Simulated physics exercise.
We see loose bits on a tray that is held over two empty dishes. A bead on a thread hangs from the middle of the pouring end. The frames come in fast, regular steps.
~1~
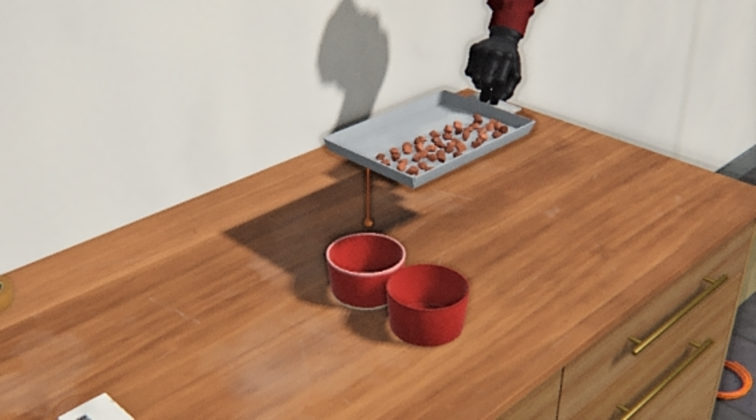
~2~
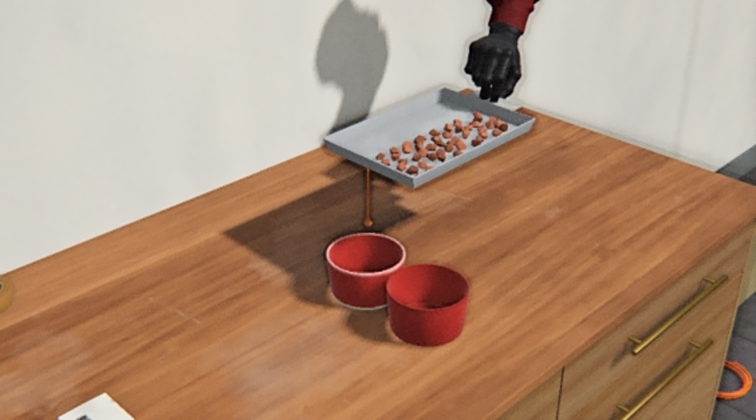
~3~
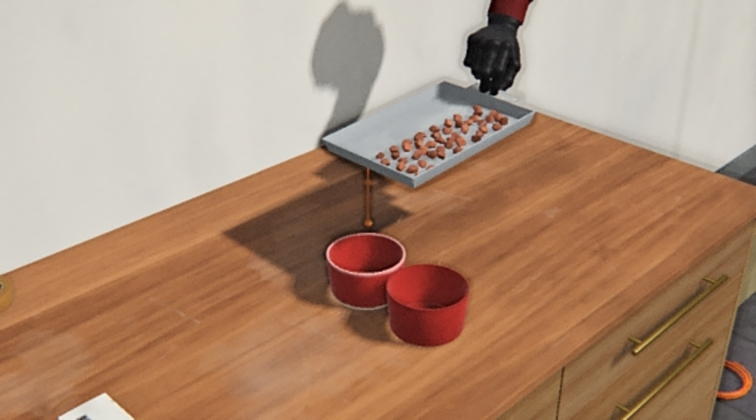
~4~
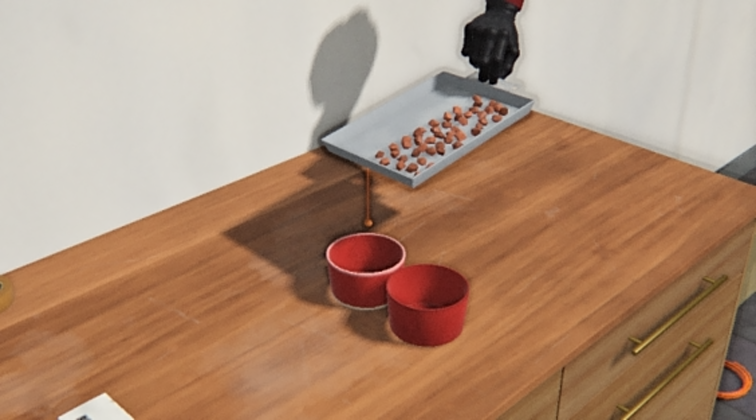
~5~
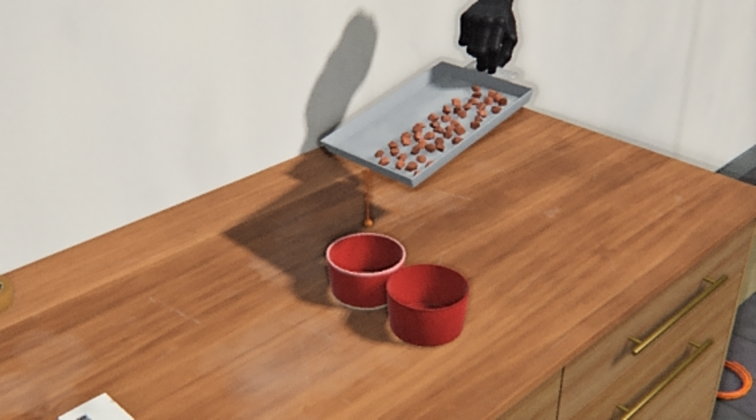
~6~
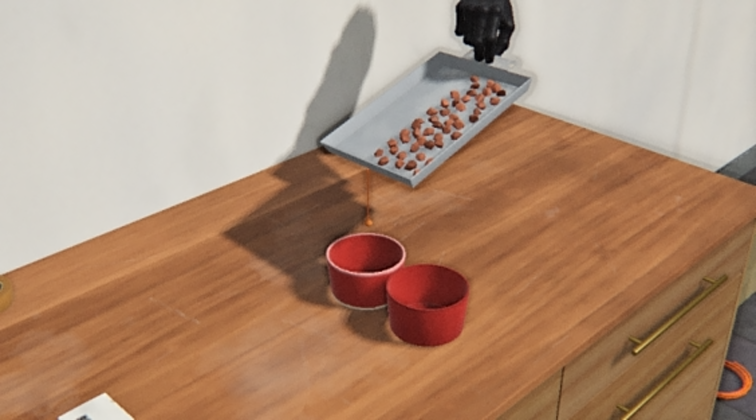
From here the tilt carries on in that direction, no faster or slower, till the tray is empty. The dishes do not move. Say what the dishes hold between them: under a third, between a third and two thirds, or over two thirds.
In the dishes lies between a third and two thirds of it.
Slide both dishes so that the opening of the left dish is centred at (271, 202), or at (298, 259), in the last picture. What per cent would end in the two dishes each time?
Near 50 % and 10 %.
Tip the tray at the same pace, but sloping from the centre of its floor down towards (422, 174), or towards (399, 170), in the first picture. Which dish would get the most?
In turn: Left; the left-hand dish.
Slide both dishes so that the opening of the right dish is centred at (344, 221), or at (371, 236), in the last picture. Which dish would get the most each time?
The first try: Right. The second: The right-hand dish.
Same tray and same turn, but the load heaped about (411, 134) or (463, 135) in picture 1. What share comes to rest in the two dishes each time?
Near 40 % and 60 %.
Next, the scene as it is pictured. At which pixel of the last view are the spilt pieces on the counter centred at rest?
At about (303, 276).
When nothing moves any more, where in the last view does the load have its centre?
Close to (345, 284).
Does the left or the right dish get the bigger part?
It is the left-hand dish.
Soon, tray tipped steeply; nearly all on the tray; a small part in the air.
A while on, tray tipped past a quarter turn; about half on the tray; about a quarter in the left dish; a small part outside both; about a quarter in the air.
Towards the end, tray tipped past a quarter turn; about half in the left dish; about half outside both.
Finally, tray tipped past a quarter turn; none in the right dish; about half in the left dish; about half outside both.
